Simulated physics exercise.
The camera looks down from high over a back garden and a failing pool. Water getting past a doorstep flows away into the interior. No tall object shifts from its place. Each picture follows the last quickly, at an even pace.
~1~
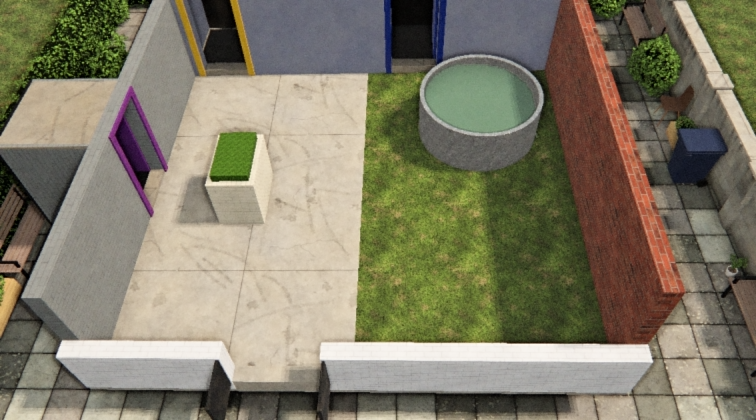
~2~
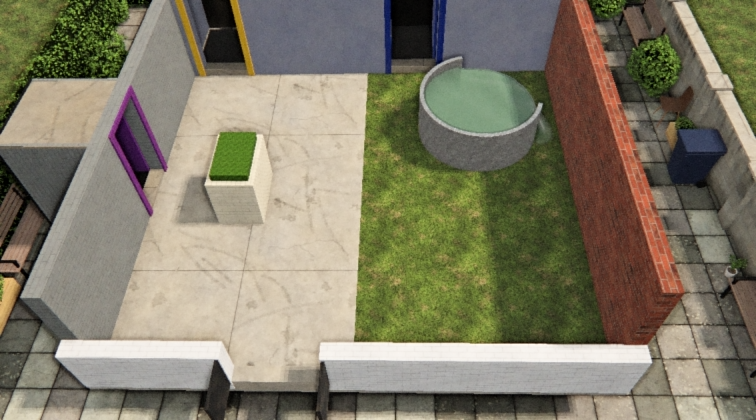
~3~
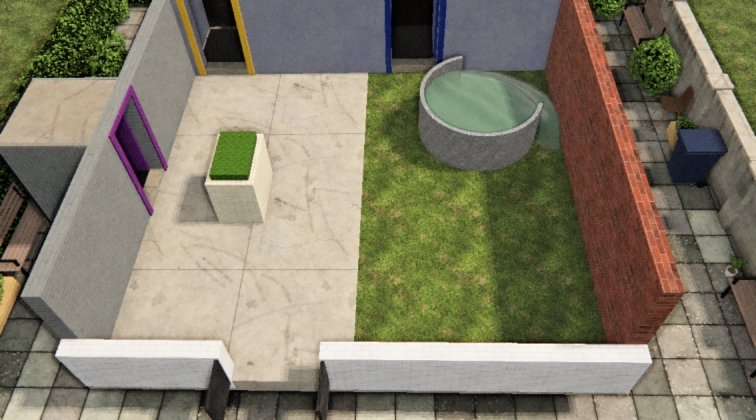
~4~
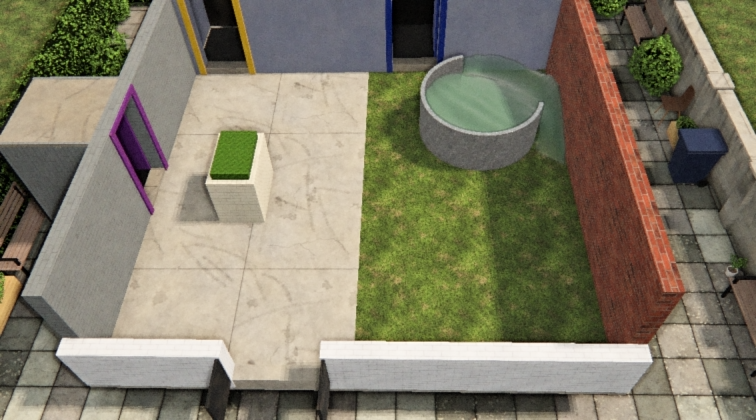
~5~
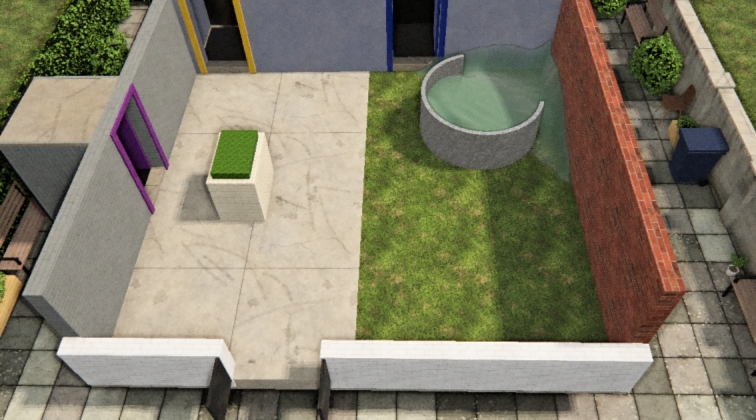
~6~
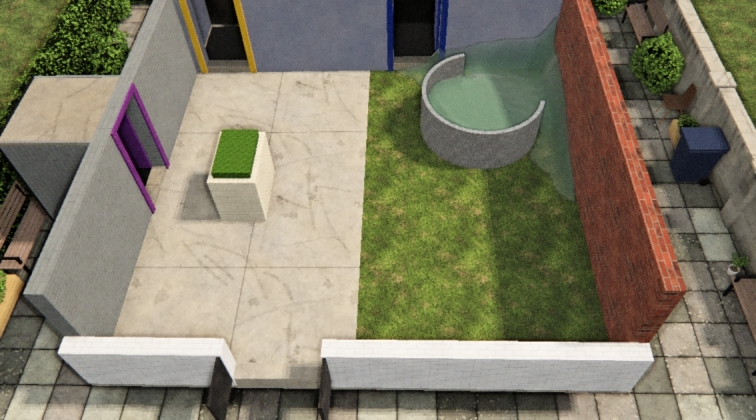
A round grey pool in a walled back garden breaking open on its far side, water spreading along the red brick wall.
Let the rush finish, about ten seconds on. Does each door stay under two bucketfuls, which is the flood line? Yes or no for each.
Blue door - yes, stays under; purple door - yes, stays under; yellow door - yes, stays under.
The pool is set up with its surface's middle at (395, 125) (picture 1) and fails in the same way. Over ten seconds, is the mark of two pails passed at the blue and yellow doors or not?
Lab note - blue door crosses the line; yellow door never reaches it.
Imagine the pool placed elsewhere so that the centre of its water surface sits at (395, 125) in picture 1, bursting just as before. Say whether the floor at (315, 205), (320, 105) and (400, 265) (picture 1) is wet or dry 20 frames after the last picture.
Spared, soaked, spared.
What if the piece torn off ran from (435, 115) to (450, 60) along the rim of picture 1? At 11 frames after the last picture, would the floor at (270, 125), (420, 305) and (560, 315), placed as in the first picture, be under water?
Going through them, the first would be submerged, the next still bare and the last still bare.
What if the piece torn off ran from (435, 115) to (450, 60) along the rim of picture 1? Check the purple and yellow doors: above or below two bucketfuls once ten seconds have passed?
Door by door - purple exceeds it; yellow exceeds it.
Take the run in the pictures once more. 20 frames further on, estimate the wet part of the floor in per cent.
Around 60 percent.
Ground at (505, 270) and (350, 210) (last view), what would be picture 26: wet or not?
The first spot is inundated and the second bone-dry.
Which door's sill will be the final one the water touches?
I pick the door marked purple.
A moment on, water covers 15 % of the floor; the blue door under two buckets in, the purple door not reached, the yellow door not reached.
Next, water covers 25 % of the floor; the blue door under two buckets in, the purple door not reached, the yellow door not reached.
Then, water covers 60 % of the floor; the blue door under two buckets in, the purple door not reached, the yellow door wet at the sill, nothing in.
Later, water covers 85 % of the floor; the blue door under two buckets in, the purple door under two buckets in, the yellow door wet at the sill, nothing in.
In the end, water covers 100 % of the floor; the blue door under two buckets in, the purple door under two buckets in, the yellow door wet at the sill, nothing in.
